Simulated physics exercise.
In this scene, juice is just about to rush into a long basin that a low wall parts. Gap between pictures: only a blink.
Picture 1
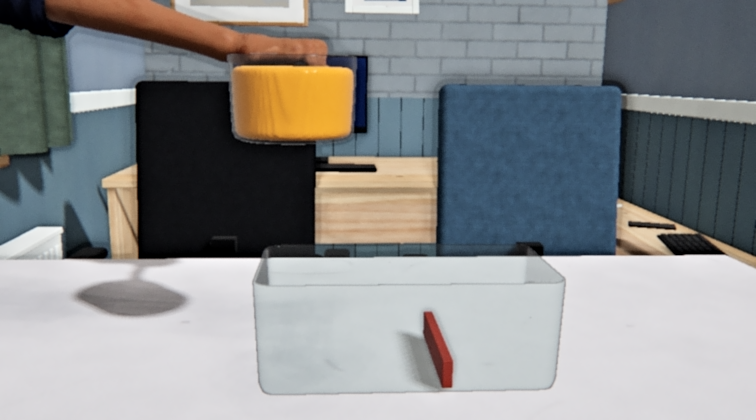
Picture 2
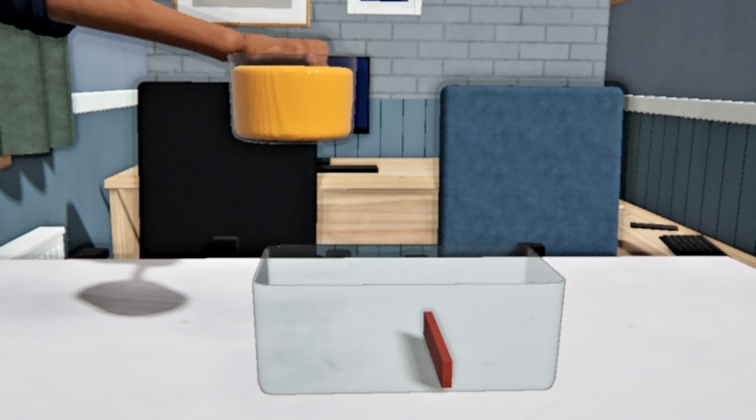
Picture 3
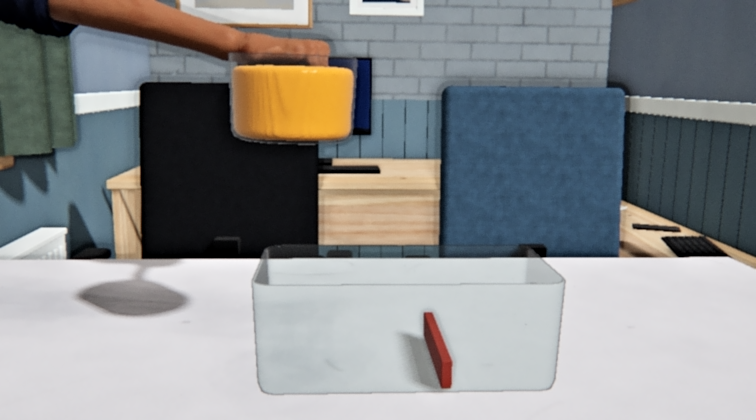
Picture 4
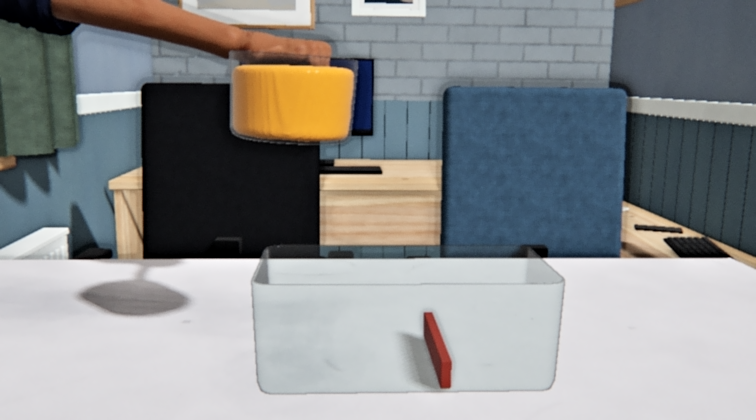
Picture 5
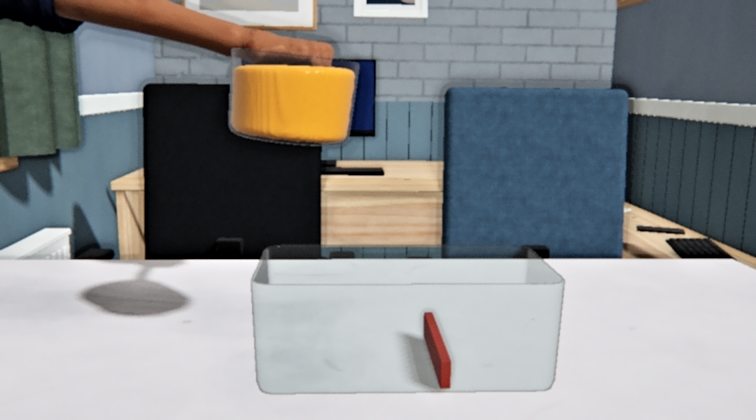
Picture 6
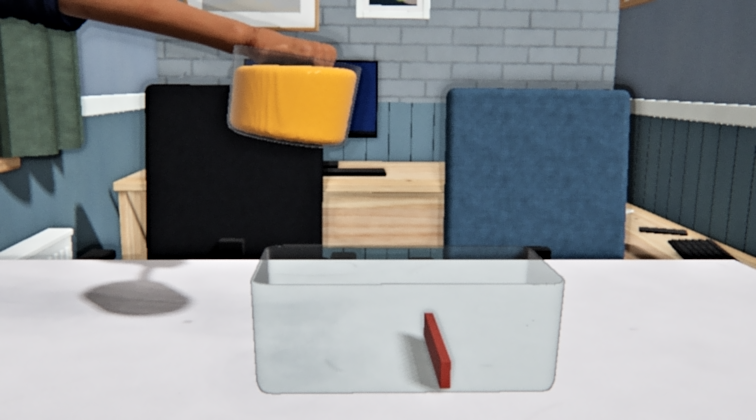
A hand holding a clear container of orange juice above a long translucent basin with a red divider, slowly tilting it slightly rightward.
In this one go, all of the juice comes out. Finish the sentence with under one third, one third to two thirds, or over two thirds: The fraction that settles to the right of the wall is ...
The fraction that settles to the right of the wall is one third to two thirds.
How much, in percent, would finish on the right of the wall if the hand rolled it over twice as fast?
Share on the right: Some 40 percent.
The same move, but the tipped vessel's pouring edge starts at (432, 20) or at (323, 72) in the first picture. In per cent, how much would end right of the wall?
The first start yields 60 per cent, the second 10 per cent.
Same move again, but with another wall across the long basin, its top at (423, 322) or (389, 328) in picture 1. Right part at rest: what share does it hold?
Record: Case 1 near 65 %, case 2 near 90 %.
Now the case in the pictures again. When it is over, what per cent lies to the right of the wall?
About 45 per cent.
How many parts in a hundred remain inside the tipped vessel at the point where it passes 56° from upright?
Close to 70 per cent.
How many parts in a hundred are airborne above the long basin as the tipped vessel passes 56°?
Estimate: Some 25 per cent.
A moment on, the tilt is 56° and 72 per cent is still to pour, 4 is left of the wall and 0 right of it.
Next, the tilt is 88° and 22 per cent is still to pour, 16 is left of the wall and 40 right of it.
Then the tilt is 95° and 4 per cent is still to pour, 41 is left of the wall and 49 right of it.
Later the tilt is 95° and 1 per cent is still to pour, 51 is left of the wall and 47 right of it.
At rest 52 per cent lies left of the wall, 47 right of it and 1 outside.
